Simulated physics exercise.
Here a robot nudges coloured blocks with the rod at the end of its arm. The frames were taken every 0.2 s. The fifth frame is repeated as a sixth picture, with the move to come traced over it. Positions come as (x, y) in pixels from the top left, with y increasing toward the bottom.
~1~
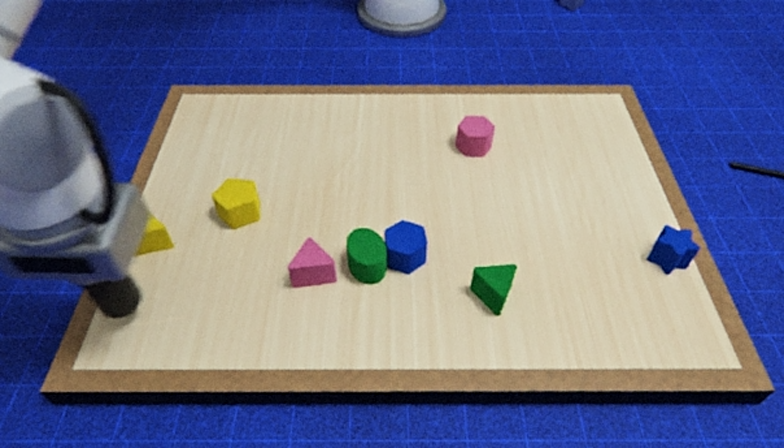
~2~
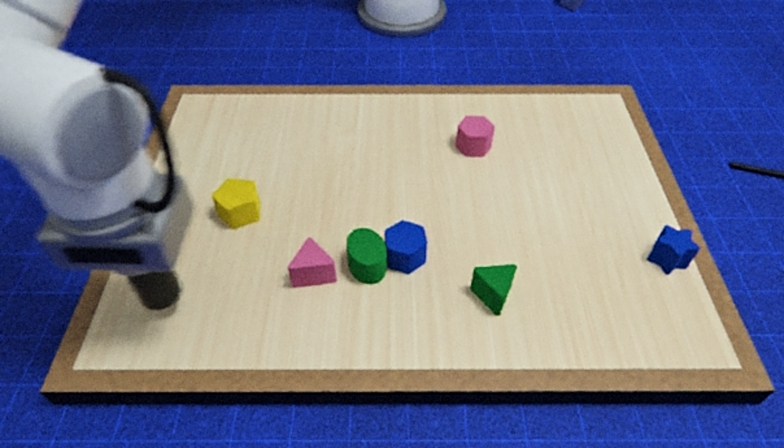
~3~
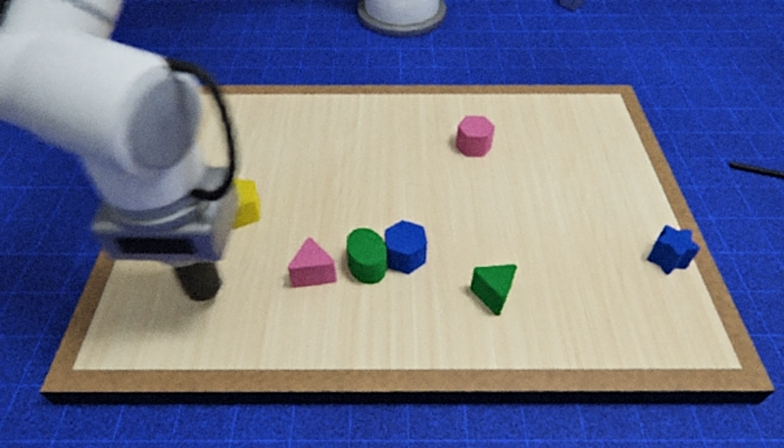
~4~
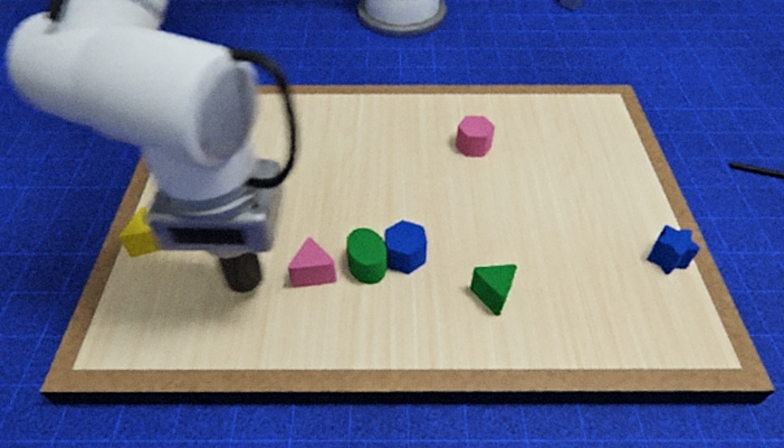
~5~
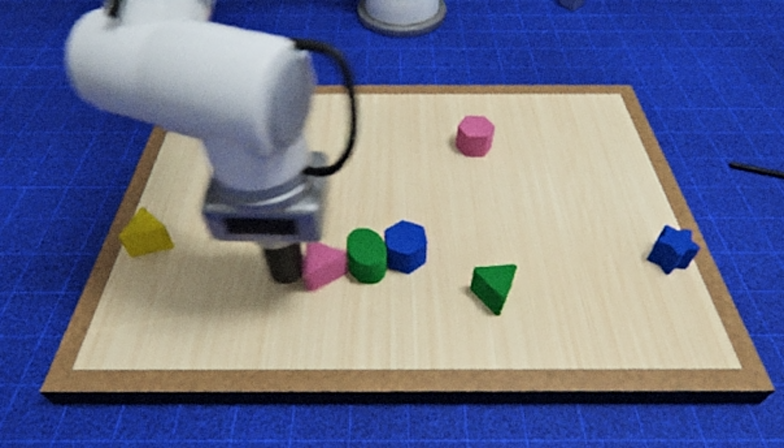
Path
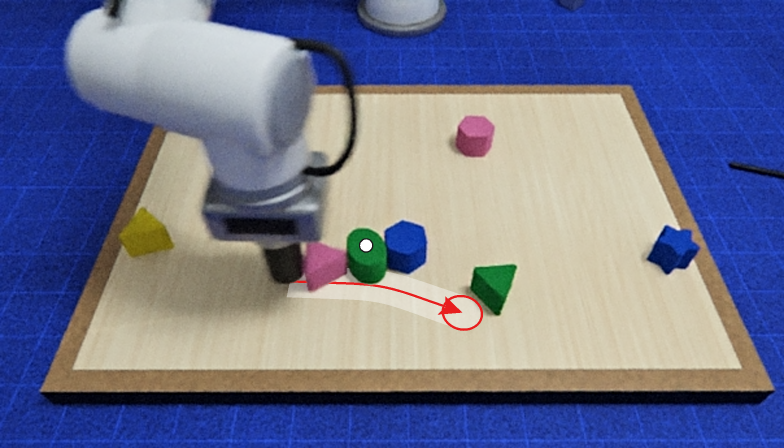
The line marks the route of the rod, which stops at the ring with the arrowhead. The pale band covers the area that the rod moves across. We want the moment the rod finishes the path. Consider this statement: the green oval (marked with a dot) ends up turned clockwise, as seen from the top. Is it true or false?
Answer: True.
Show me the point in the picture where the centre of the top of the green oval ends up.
At roughly (392, 227).
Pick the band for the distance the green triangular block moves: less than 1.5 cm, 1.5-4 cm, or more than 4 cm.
It moves only a bit, under 1.5 cm.
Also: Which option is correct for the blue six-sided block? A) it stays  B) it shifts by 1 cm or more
Choice B: It shifts by 1 cm or more.
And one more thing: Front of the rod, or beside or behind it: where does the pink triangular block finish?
Prediction: Slipped aside.
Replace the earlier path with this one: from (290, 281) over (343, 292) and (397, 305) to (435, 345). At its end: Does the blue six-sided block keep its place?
Final answer: No.
The line goes from (290, 281) over (348, 283) and (406, 293) to (462, 312); the dot is on the green oval.
The first path, step by step. One third of the way, rod (348, 271); pink triangular block (357, 238), turned 65° anticlockwise; green oval (390, 228), turned 50° clockwise; blue six-sided block (431, 233).
Two thirds of the way, rod (406, 281); pink triangular block (358, 237), turned 75° anticlockwise; green oval (392, 227), turned 55° clockwise; blue six-sided block (432, 233).
At the end, rod (464, 300); pink triangular block (358, 237), turned 75° anticlockwise; green oval (392, 227), turned 55° clockwise; blue six-sided block (432, 233); green triangular block unmoved.
